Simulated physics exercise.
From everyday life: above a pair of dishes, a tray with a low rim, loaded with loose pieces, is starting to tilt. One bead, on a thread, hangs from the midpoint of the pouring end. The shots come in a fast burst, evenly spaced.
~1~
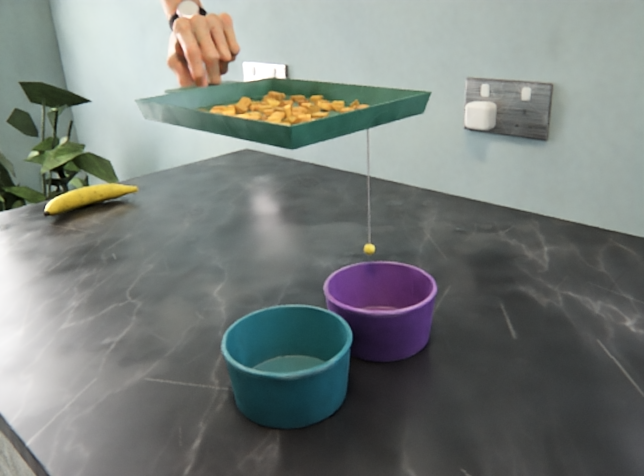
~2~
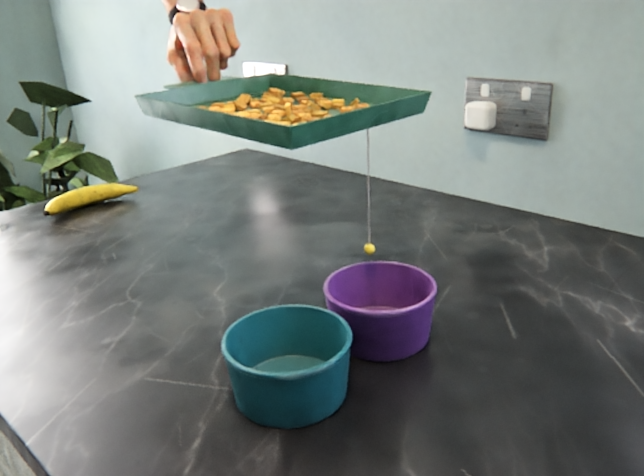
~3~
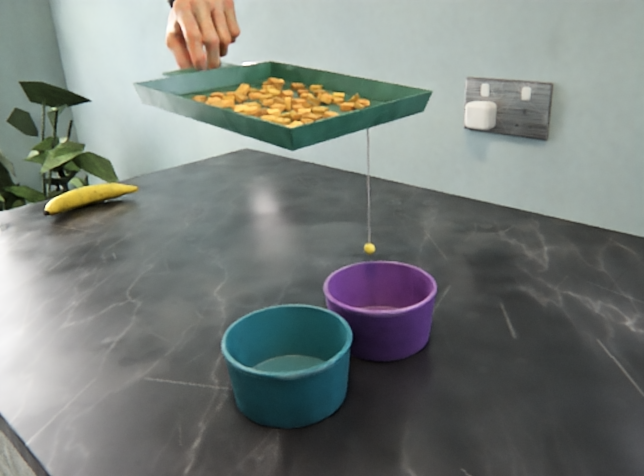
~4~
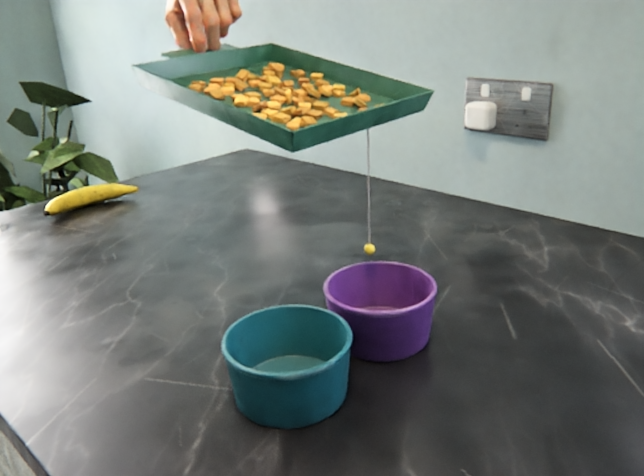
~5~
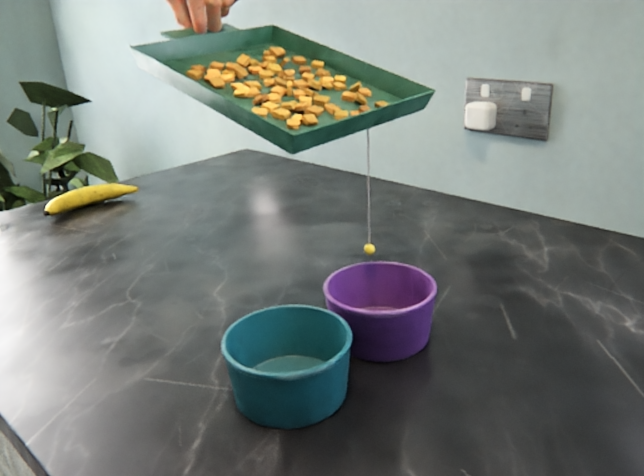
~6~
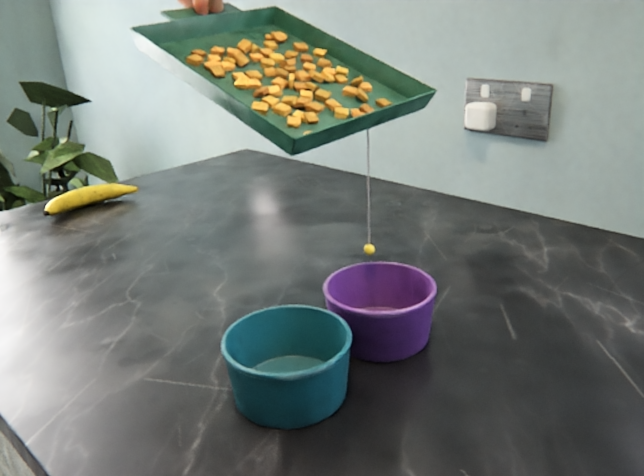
A hand held a green tray of cereal squares above a teal dish and a purple one, then steadily raised its back edge, tilting the tray while the small hanging yellow bead stayed still.
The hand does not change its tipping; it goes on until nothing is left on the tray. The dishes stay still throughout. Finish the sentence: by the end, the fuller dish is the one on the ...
... right.
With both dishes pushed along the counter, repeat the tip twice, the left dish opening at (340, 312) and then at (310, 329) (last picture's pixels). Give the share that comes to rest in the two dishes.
About 80 % and 70 %.
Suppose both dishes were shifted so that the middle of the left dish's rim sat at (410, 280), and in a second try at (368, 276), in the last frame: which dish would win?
The leftmost dish, then the leftmost dish.
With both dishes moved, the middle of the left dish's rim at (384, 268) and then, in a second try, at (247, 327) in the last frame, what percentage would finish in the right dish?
It would be roughly 0 per cent, followed by roughly 20 per cent.
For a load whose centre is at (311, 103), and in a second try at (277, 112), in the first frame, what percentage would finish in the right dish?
Close to 60 in a hundred, then close to 50 in a hundred.
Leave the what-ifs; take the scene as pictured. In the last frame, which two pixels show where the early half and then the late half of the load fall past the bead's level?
(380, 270) first, (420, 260) later.
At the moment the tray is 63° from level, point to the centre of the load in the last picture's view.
The centre of the load shows up near (345, 104) in the last view.
Just after the last frame, tray tipped steeply; every one on the tray.
A moment on, tray tipped right over; the larger part on the tray; just a few in the left dish; about a tenth in the right dish; about a tenth outside both; just a few in the air.
Further on, tray tipped past a quarter turn; about a tenth in the left dish; roughly half in the right dish; roughly a third outside both.
When it is over, tray tipped past a quarter turn; about a tenth in the left dish; roughly half in the right dish; roughly a third outside both.
